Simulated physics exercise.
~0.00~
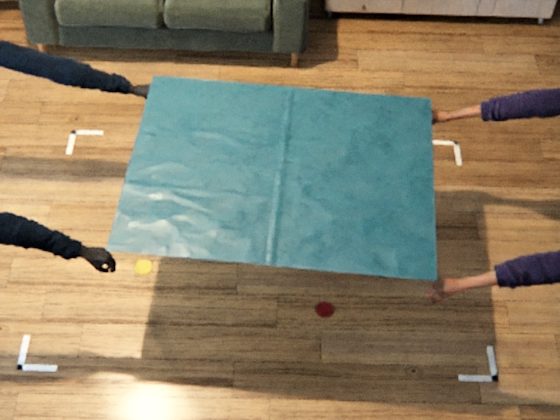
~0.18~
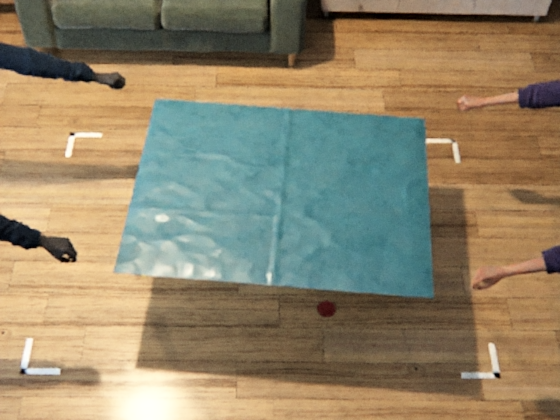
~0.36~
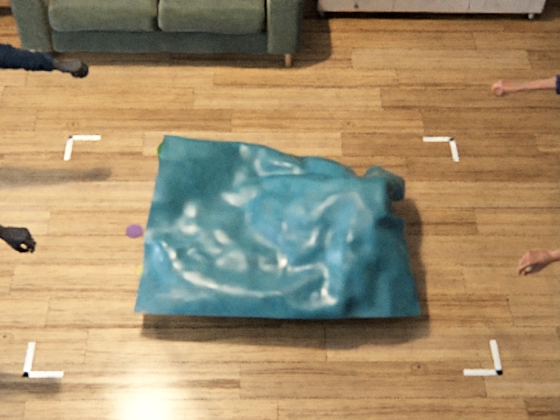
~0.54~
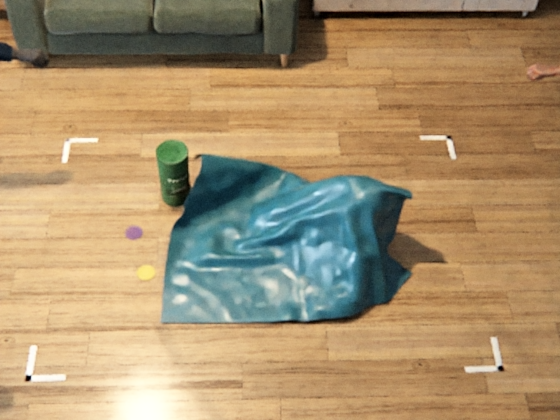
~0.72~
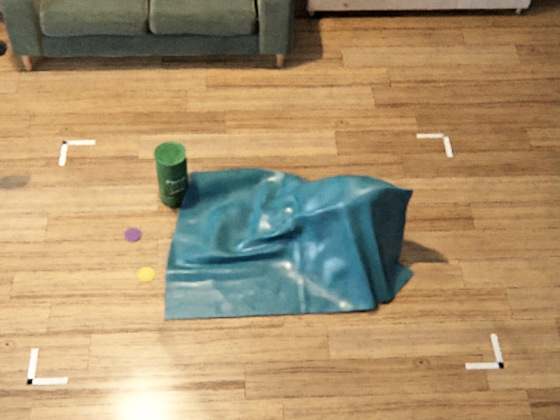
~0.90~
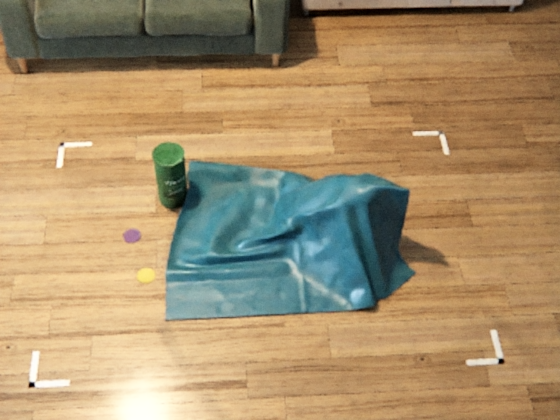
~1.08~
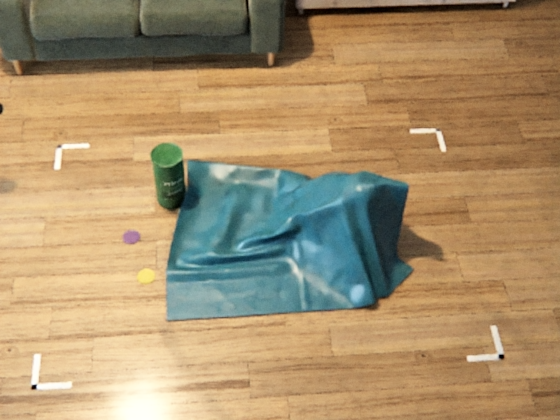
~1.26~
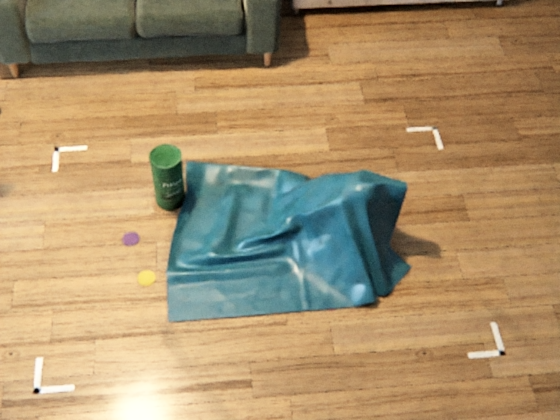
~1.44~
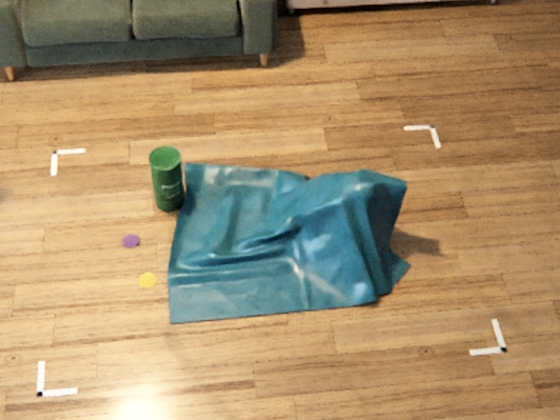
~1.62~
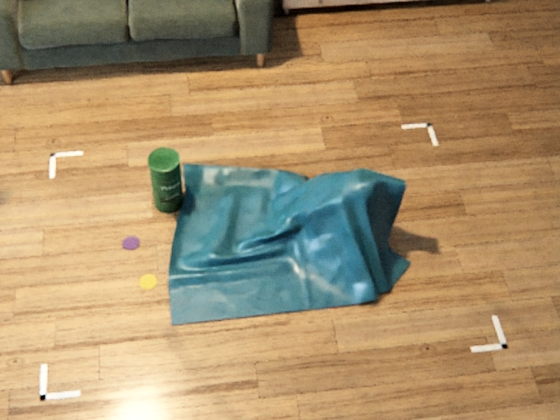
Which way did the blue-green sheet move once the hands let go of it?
It moved down, dropping toward the wooden floor.
A blue-green sheet dropped from four hands toward the wooden floor and crumpled over something standing at its right side, hiding a red disc. It settled in folds, with a green canister upright at its corner and purple and yellow discs uncovered.
